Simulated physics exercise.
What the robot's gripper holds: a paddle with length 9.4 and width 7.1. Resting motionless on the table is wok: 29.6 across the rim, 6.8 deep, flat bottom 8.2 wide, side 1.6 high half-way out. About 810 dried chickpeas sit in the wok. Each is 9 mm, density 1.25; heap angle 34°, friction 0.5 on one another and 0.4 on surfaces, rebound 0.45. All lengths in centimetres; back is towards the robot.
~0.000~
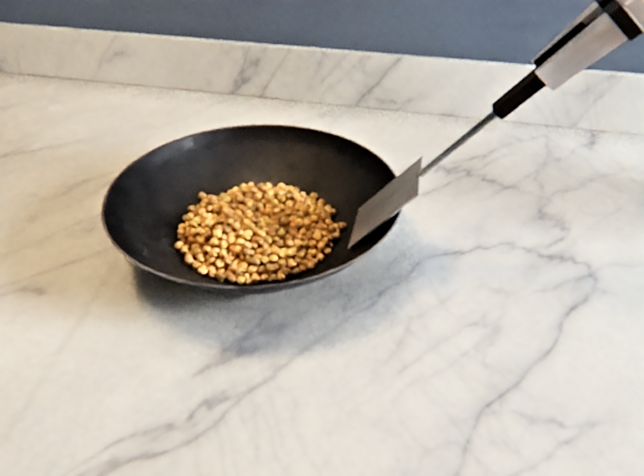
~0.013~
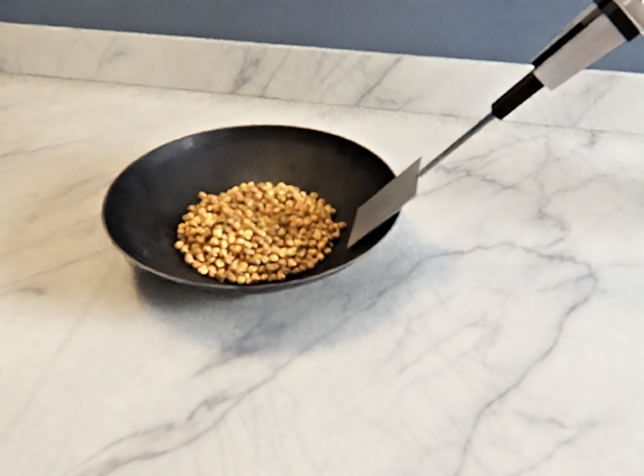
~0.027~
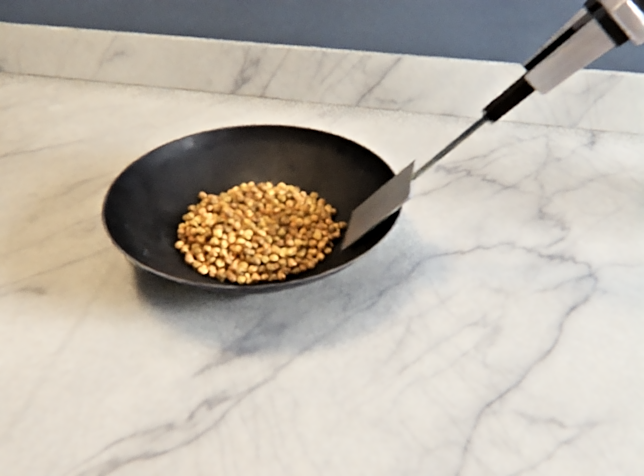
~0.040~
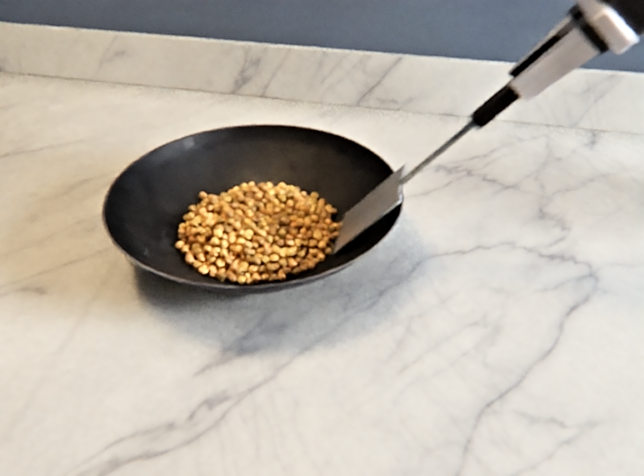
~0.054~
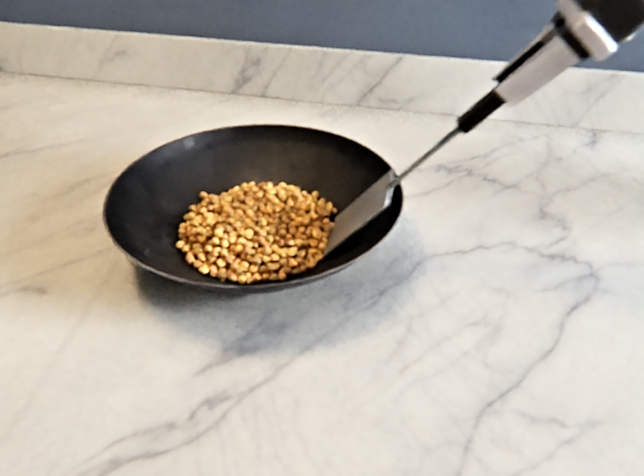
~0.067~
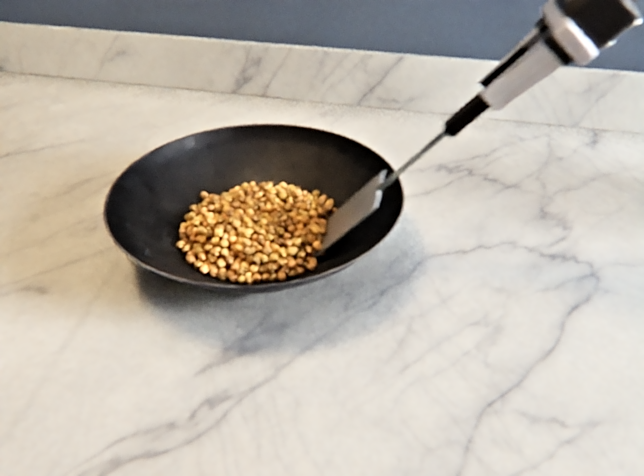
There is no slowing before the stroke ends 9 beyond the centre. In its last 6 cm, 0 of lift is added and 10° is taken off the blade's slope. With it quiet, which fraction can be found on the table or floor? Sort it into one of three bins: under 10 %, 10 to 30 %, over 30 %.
Bin: Under 10 %.
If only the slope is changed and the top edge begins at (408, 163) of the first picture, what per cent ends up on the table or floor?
Roughly 5 percent ends on the table or floor.
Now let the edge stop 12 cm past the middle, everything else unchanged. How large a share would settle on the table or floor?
In that case around 30 per cent.
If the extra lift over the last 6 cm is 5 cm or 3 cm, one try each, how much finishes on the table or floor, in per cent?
Result, in order: Approx. 15 % and 15 %.
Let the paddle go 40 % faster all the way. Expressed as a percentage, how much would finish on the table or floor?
I'd reckon close to 15 per cent.
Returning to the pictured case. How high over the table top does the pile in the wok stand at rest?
Some 7.5 cm above the table.
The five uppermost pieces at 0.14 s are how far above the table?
They are some 5 cm up.
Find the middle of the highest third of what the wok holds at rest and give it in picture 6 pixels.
(168, 194).
After 0.14 s, sloping 51°, highest piece 5 above the table; 809 in the wok.
After 0.21 s, sloping 48°, highest piece 5 above the table; 809 in the wok.
After 0.44 s, sloping 41°, highest piece 8 above the table; 758 in the wok, 43 on the table or floor, 8 on the blade or in flight.
After 1.49 s, sloping 41°, highest piece 7 above the table; 757 in the wok, 52 on the table or floor.
In the end, 757 in the wok, 52 on the table or floor. That is 6 % on the table or floor.
